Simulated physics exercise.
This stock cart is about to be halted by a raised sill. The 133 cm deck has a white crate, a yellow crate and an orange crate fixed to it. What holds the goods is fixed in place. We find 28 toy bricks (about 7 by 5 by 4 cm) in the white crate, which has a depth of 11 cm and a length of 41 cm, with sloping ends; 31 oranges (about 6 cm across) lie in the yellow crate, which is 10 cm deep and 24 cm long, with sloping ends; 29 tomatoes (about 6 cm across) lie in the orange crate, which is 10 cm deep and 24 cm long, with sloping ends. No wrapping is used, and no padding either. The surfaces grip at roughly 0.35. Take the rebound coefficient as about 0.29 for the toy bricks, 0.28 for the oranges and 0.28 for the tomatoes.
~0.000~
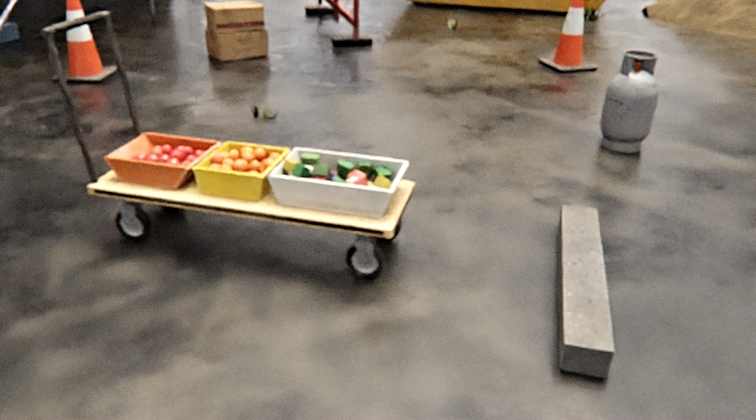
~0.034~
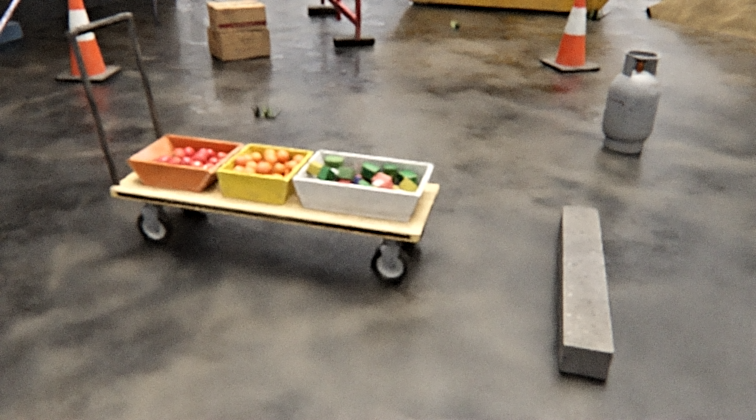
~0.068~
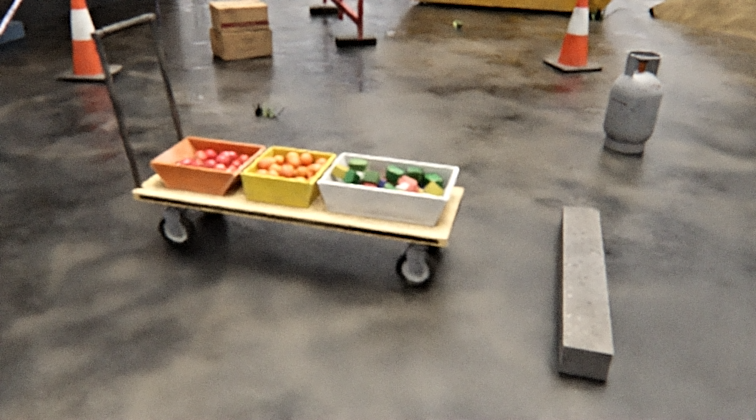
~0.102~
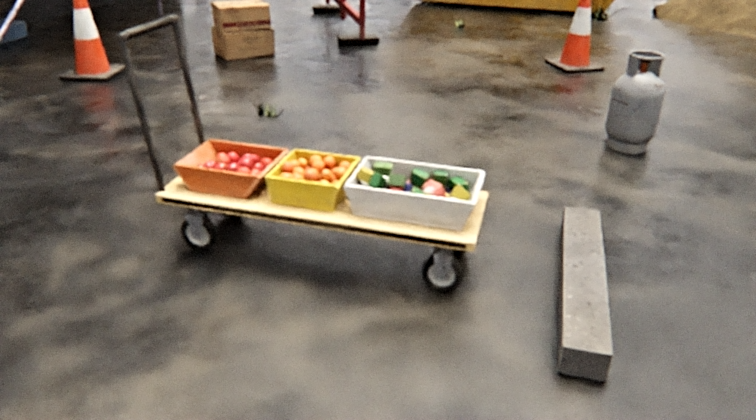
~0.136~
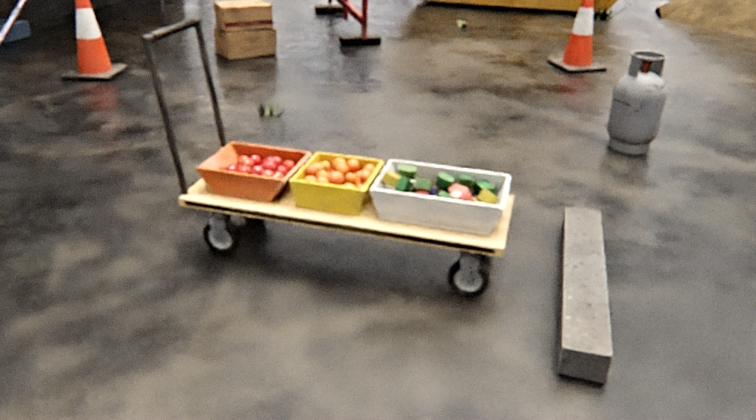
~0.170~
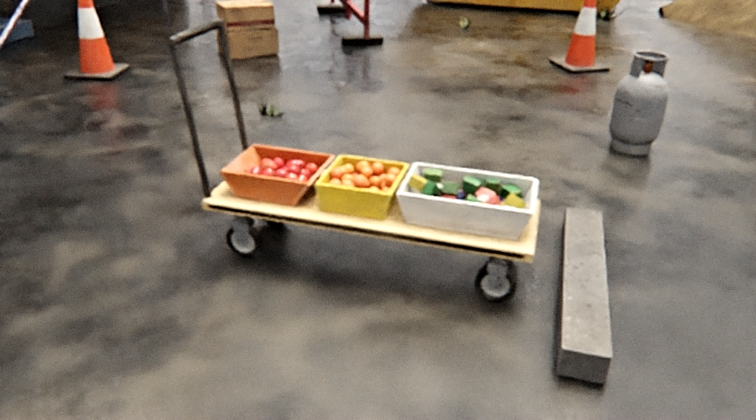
We see a flat cart carrying an orange, a yellow and a white crate, each filled with small colourful objects, roll steadily to the right across a dark, mottled floor, drawing nearer to a long grey sill.
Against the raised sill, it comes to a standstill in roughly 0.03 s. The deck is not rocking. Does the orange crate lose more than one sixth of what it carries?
My guess is the losses will surpass a sixth of the load.
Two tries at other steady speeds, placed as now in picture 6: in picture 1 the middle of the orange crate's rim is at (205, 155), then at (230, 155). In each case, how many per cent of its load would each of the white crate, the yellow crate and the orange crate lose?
Try by try, the white crate would lose 0 then 0 per cent, the yellow crate 0 then 0 per cent, and the orange crate 10 then 0 per cent.
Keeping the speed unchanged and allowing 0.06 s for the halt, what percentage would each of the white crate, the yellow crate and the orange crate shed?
In that case white crate 10, yellow crate 10 and orange crate 40 per cent.
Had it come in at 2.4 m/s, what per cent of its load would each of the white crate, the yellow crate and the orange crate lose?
White crate 0 %, yellow crate 0 %, orange crate 20 %.
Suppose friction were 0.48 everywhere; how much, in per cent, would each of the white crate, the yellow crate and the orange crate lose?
You'd see white crate shed 20 percent, yellow crate shed 30 percent, and orange crate shed 30 percent.
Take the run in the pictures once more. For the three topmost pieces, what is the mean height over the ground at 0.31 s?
Around 52 cm high.
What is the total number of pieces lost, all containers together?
It comes to some 18 pieces.
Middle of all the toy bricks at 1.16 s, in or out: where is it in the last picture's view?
I'd put the middle close to (543, 213).
After 0.21 s, contact.
After 0.31 s, 0 of 28 out of the white crate, 0 of 31 out of the yellow crate and 1 of 29 out of the orange crate.
After 0.43 s, 1 of 28 out of the white crate, 2 of 31 out of the yellow crate and 10 of 29 out of the orange crate.
After 0.66 s, 3 of 28 out of the white crate, 2 of 31 out of the yellow crate and 12 of 29 out of the orange crate.
Final count (at 1.16 s), 3 of 28 out of the white crate, 3 of 31 out of the yellow crate and 12 of 29 out of the orange crate. Asked share, 12 of 29, 41 per cent.
